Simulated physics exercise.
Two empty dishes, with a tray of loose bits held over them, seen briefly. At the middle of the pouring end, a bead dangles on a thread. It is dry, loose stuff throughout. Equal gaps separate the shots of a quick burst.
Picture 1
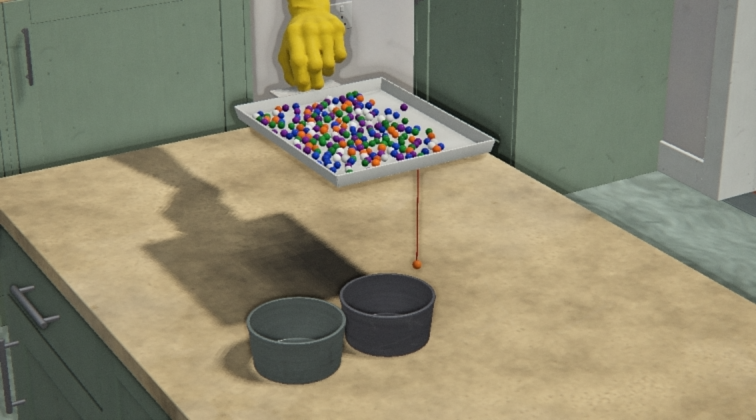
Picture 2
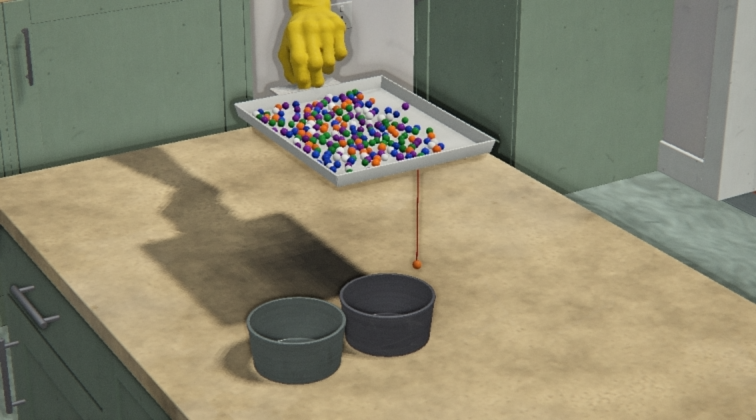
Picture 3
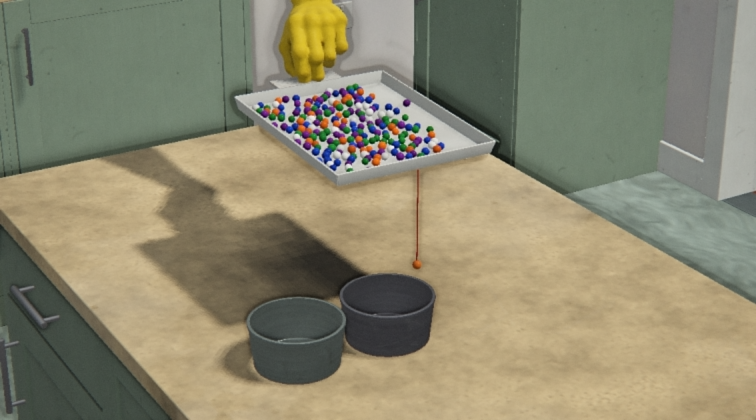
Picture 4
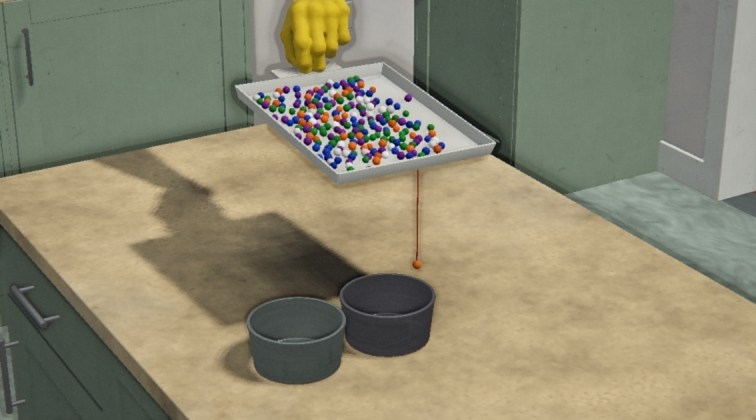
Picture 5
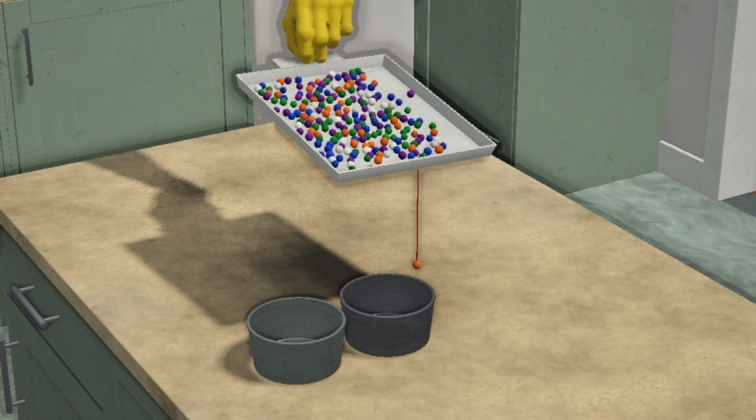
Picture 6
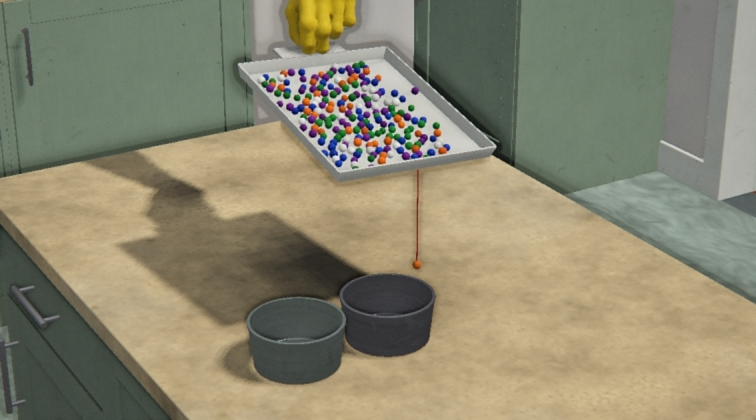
On a kitchen counter, a yellow-gloved hand raised the back of a tray of colourful beads above two empty dishes, tilting it gradually, and the beads shifted slightly while an orange bead hung on a thread.
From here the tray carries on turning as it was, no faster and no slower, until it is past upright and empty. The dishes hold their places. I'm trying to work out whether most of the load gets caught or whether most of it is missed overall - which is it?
Most of it gets missed.
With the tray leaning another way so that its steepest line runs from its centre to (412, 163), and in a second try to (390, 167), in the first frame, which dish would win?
Tilt 1: Right-side dish. Tilt 2: Right-side dish.
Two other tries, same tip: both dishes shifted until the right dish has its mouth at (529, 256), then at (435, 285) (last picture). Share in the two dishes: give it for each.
Respectively 80 percent and 30 percent.
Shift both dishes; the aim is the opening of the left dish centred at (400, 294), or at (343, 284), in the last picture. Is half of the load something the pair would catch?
At place one the greater share; at place two a lesser share.
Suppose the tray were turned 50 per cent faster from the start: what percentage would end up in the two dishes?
Roughly 0 in a hundred.
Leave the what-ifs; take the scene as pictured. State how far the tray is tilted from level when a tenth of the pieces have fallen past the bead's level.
60°.
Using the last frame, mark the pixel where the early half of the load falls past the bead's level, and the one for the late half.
First close to (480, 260), next close to (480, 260).
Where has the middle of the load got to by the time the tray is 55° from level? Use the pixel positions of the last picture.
Close to (438, 145).
Soon after the last picture, tray tipped steeply; most on the tray; a small part outside both; a small part in the air.
A little later, tray tipped right over; a small part on the tray; a small part in the right dish; most outside both; a small part in the air.
Later still, tray tipped past a quarter turn; a small part in the right dish; nearly all outside both.
By the end, tray tipped past a quarter turn; none in the left dish; a small part in the right dish; nearly all outside both.
